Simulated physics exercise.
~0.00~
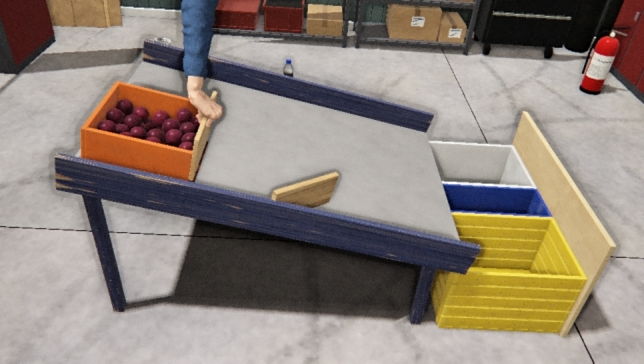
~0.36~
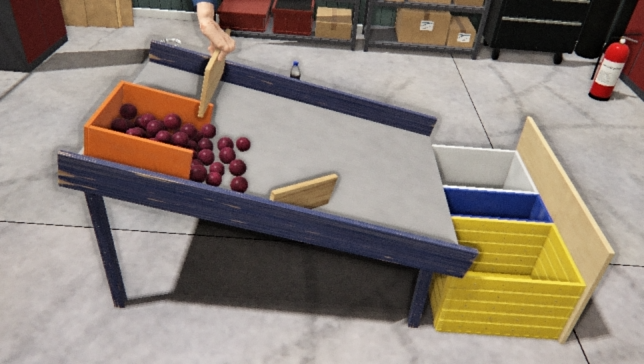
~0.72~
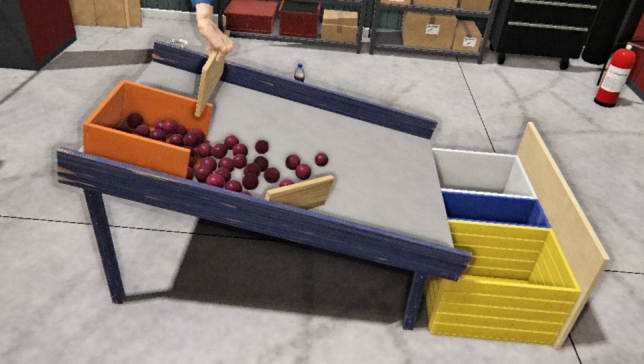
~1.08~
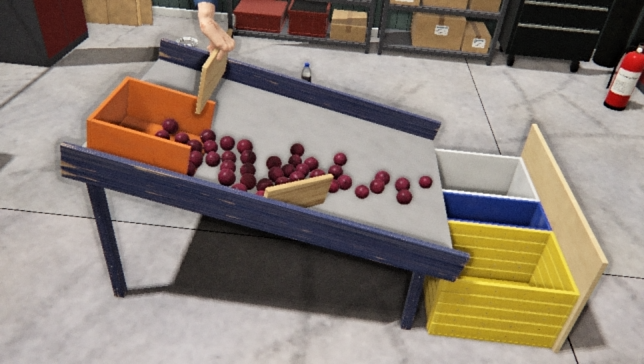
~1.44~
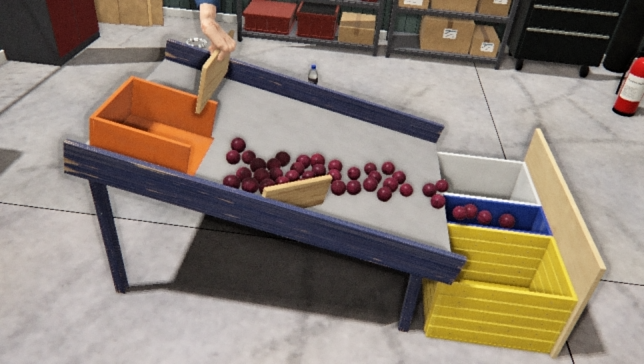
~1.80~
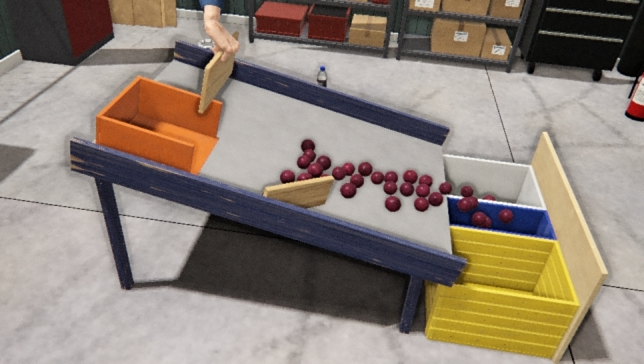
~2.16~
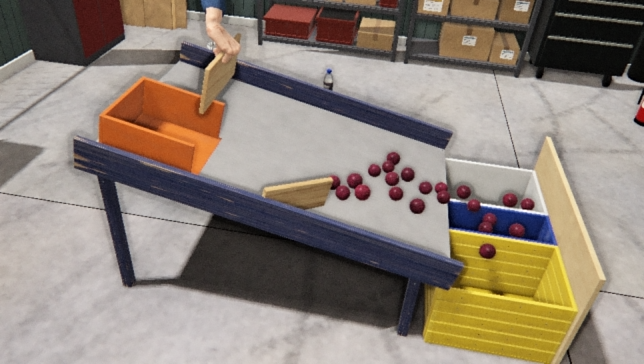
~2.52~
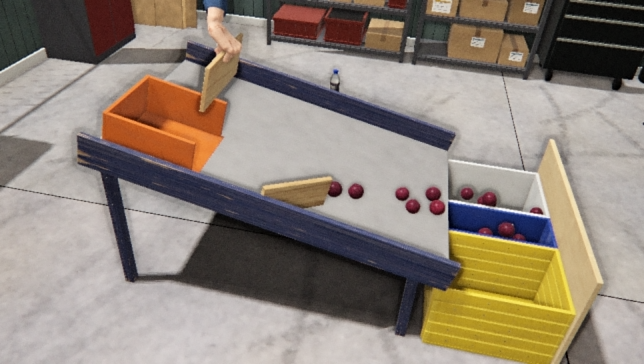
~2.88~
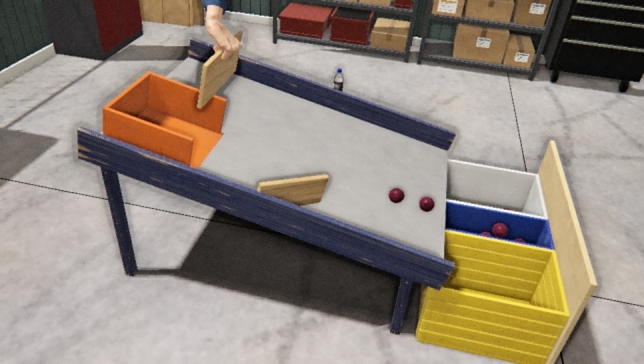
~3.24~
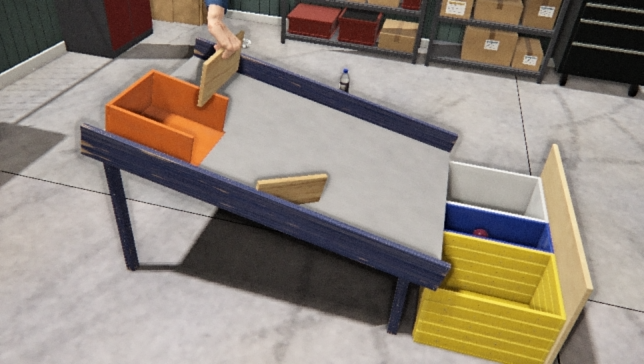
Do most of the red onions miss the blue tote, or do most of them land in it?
Most of them land in the blue tote, the middle one of the three containers.
